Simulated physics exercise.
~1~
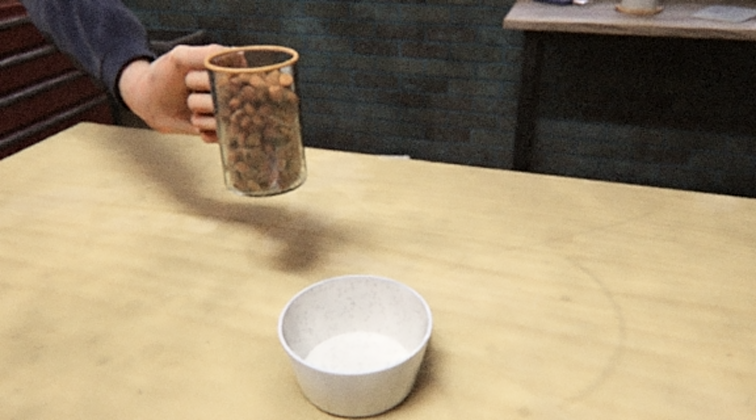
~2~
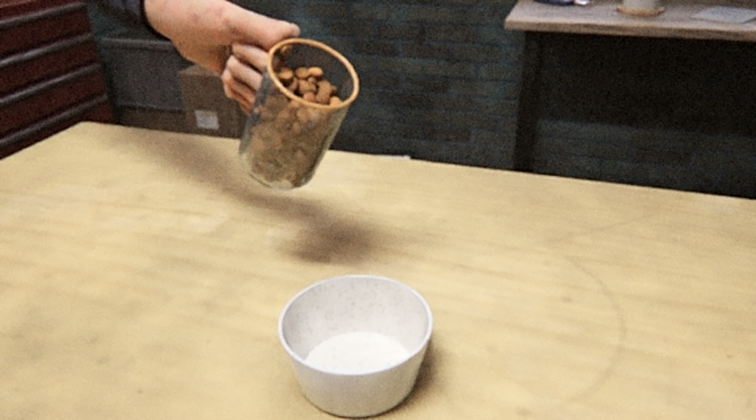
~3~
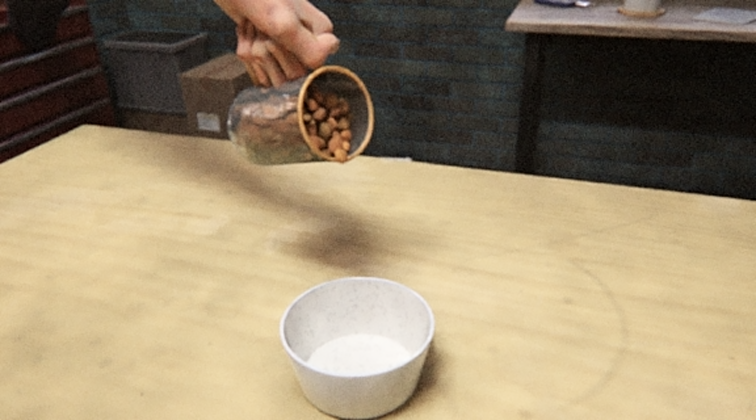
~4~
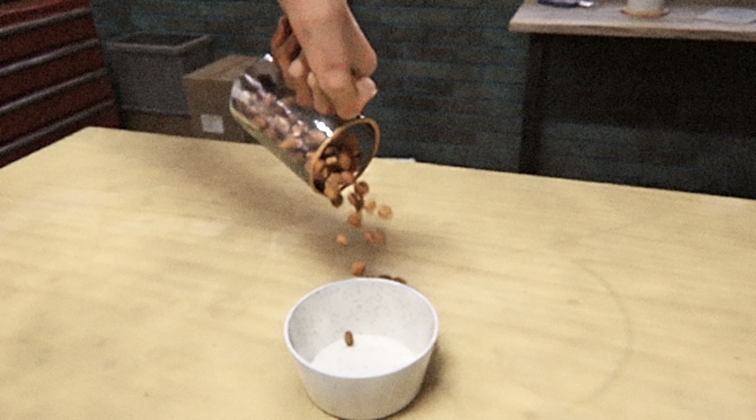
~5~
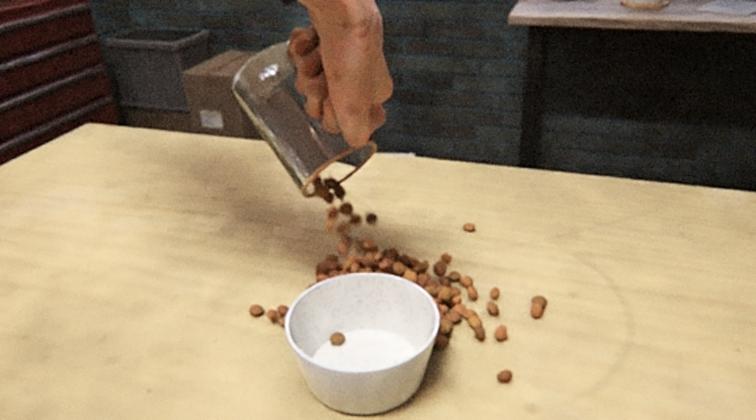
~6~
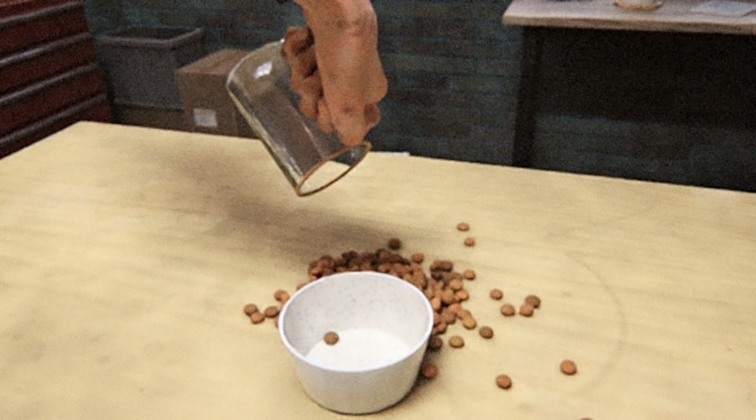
A hand reaches in from the upper left, holding a clear glass cup with an orange-brown rim, full of brown kibble, above a pale yellow table seen from slightly above. A whitish bowl stands near the front, with dark brick and a cardboard box behind. The hand moves the cup a little to the right and tips it onto its side. Kibble spills from the mouth, landing mostly behind the bowl. The cup tilts further and empties, leaving a heap behind the bowl, scattered pieces around it, and just a stray piece visible inside.
